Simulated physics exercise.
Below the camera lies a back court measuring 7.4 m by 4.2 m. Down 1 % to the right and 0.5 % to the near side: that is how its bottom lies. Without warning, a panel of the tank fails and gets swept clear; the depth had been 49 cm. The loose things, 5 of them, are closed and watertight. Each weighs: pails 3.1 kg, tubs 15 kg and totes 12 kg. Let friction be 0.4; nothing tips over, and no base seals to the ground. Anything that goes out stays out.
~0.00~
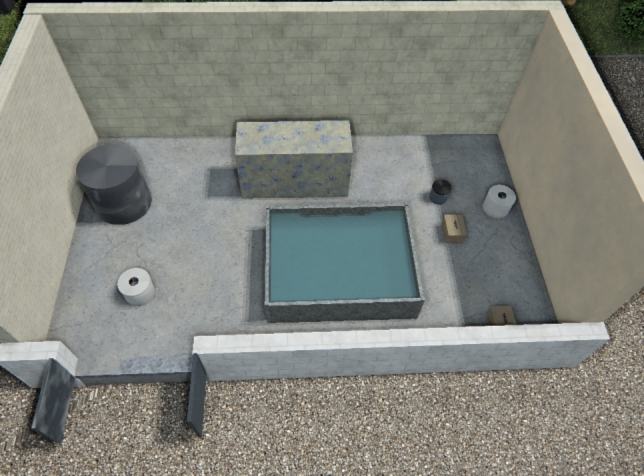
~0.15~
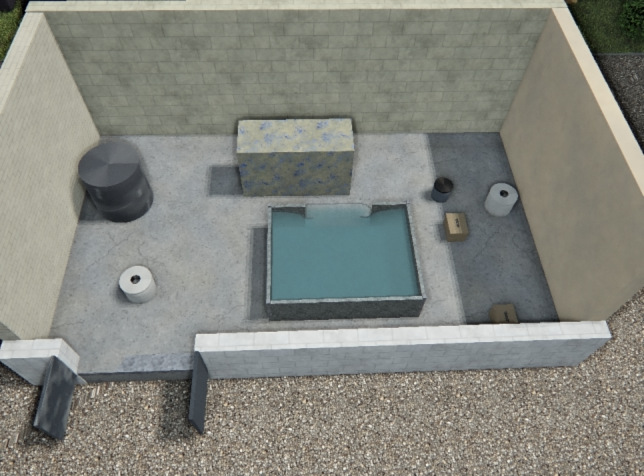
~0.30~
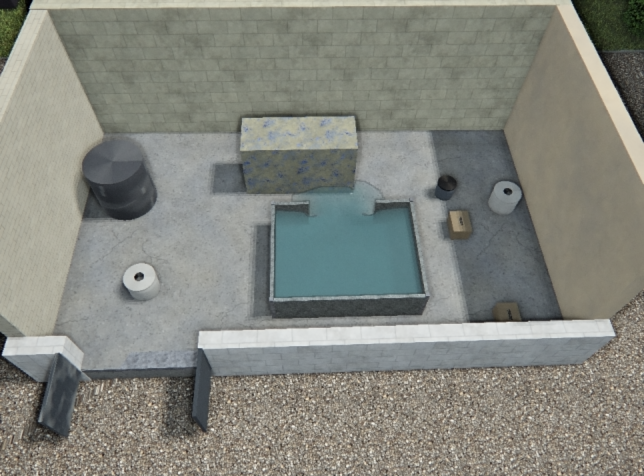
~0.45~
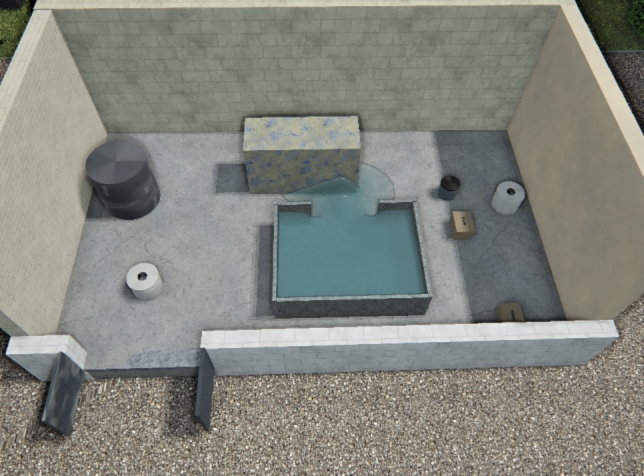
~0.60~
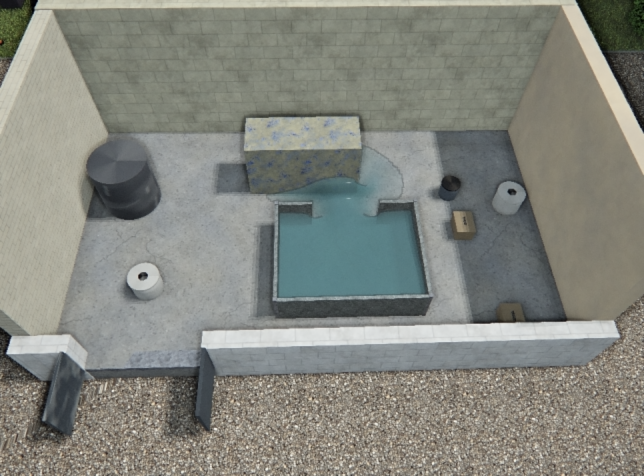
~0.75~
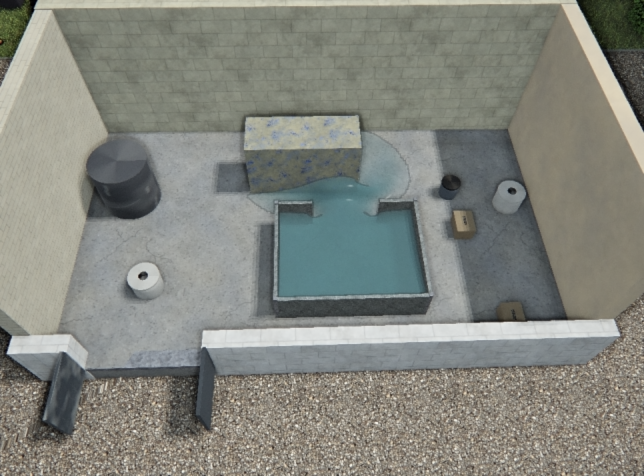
A walled back court with a pale concrete floor, bordered by gravel, is seen from high above. A teal water tank stands near the middle before a patterned block, with a dark round drum and white tub at left, and a dark pail, another white tub and brown boxes at right. The tank's far side opens and water spreads thinly around the block, while the loose things stay put and the view drifts slightly.
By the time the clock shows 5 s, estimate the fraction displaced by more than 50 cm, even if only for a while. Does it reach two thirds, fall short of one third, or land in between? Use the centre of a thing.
The proportion hits a third but misses two thirds.
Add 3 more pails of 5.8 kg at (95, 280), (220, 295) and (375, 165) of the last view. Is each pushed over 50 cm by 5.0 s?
Well, in turn they are above that, below that and above that.
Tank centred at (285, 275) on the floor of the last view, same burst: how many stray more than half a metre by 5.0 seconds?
Then 3 of them would.
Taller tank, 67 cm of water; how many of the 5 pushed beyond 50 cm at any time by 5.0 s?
Under that setup the answer is 3.
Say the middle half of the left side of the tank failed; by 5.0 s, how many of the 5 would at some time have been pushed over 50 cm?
Result: 1 of them.
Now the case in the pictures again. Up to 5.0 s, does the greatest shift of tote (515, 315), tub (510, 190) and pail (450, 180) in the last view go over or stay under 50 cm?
Result, in order: Undershooting / overshooting / overshooting.
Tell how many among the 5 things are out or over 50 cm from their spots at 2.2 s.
It comes to 1.
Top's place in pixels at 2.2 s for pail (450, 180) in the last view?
Look for it near (493, 179).
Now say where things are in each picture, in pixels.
In the first frame, a pail at (442, 186), on the bottom; a tub at (502, 195), on the bottom; water covers 3.5 m2; 0 of 5 have shifted.
In the second frame, a pail at (444, 185) rests on the ground; a tub at (504, 194), on the bottom; water covers 4.0 m2; 0 of 5 have shifted.
In the third frame, a pail at (447, 183) rests on the ground; a tub at (508, 192) rests on the ground; water covers 4.4 m2; 0 of 5 have shifted.
In the fourth frame, a pail at (450, 183) rests on the ground; a tub at (511, 192), on the bottom; water covers 4.8 m2; 0 of 5 have shifted.
In the fifth frame, a pail at (451, 183), on the bottom; a tub at (512, 192), on the bottom; water covers 5.2 m2; 0 of 5 have shifted.
In the sixth frame, a pail at (451, 182), on the bottom; a tub at (512, 191) rests on the ground; water covers 5.7 m2; 0 of 5 have shifted.
After 1.1 s 0 of 5 are over 50 cm from their spots; 0 afloat.
After 2.2 s 1 of 5 are over 50 cm from their spots; 0 afloat.
After 3.5 s 1 of 5 are over 50 cm from their spots; 1 afloat.
After 5.0 s 2 of 5 are over 50 cm from their spots, and 2 have been at some point; 1 afloat.
